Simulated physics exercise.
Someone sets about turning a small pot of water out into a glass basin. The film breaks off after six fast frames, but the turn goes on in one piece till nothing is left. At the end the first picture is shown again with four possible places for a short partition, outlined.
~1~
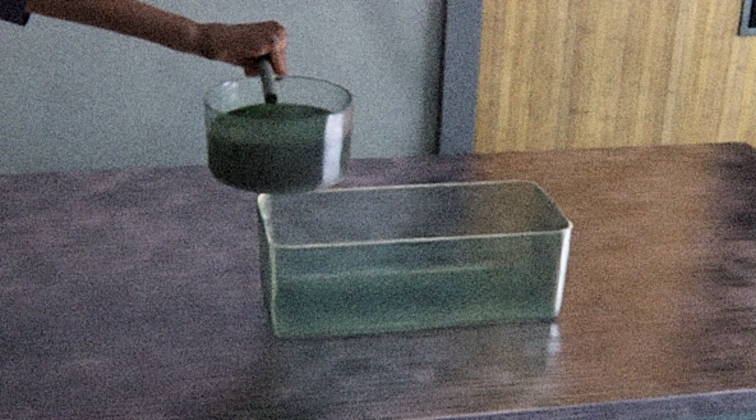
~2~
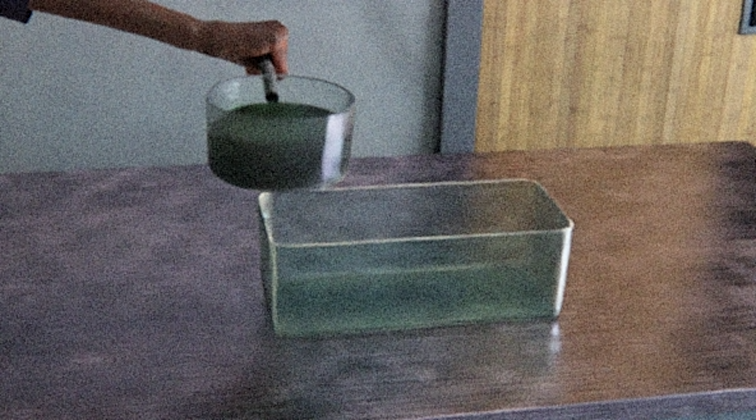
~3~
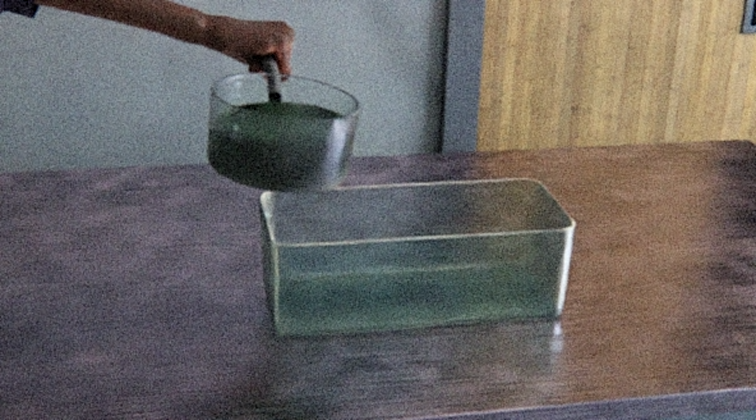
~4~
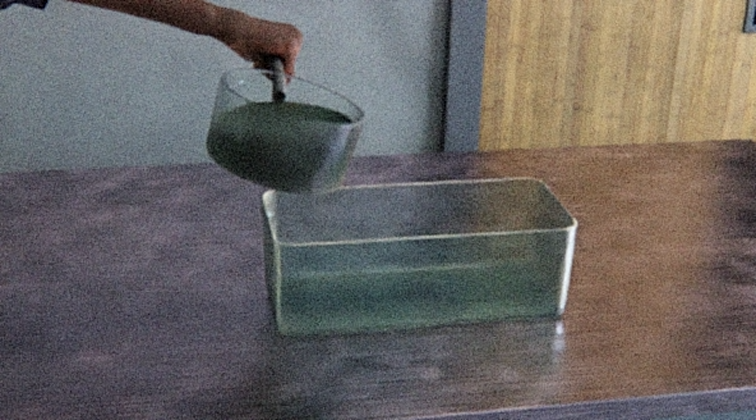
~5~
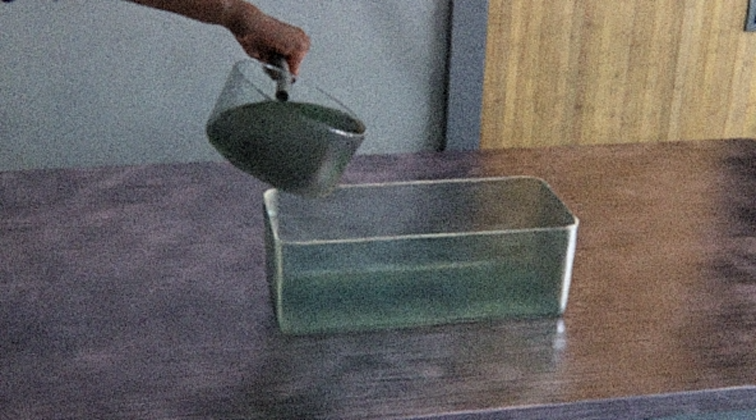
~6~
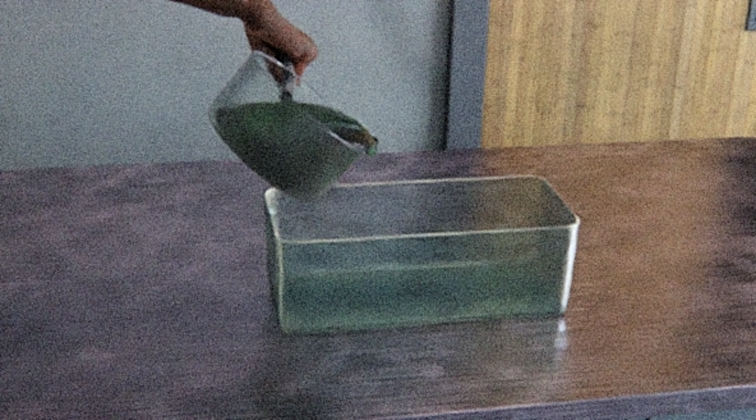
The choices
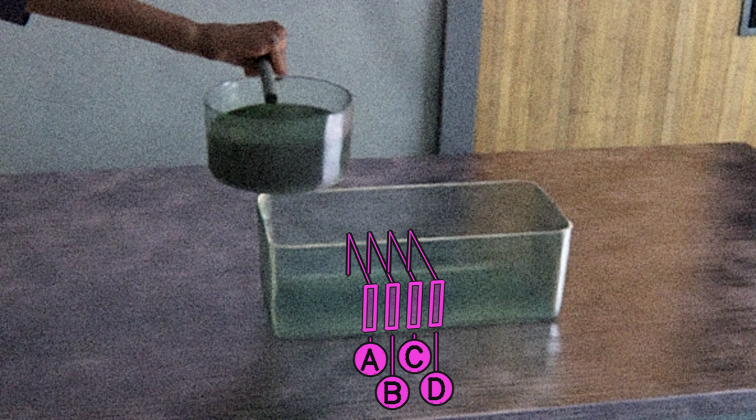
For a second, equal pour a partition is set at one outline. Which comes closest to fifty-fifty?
Best: B.
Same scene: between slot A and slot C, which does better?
Here it is slot A.
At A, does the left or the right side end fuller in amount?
The right one.
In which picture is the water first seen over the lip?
Picture 6.
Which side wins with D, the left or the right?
The left side.
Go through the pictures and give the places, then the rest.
Upright, lip at (350, 95); basin from (271, 335) to (558, 314); nothing has left yet.
Upright, lip at (351, 96); nothing has left yet.
Tipped about 7°, lip at (356, 102); nothing has left yet.
Tipped about 16°, lip at (361, 112); nothing has left yet.
Tipped about 27°, lip at (364, 125); nothing has left yet.
Tipped about 41°, lip at (362, 141); water is over the lip, down to (371, 146).
On the marked copy, A at (370, 337); B at (392, 336); C at (414, 334); D at (436, 332).
Choosing A, about 33 % ends left of the wall and 67 % right of it.
Choosing B, about 53 % ends left of the wall and 46 % right of it.
Choosing C, about 81 % ends left of the wall and 16 % right of it; 3 % is lost outside.
Choosing D, about 94 % ends left of the wall and 4 % right of it.
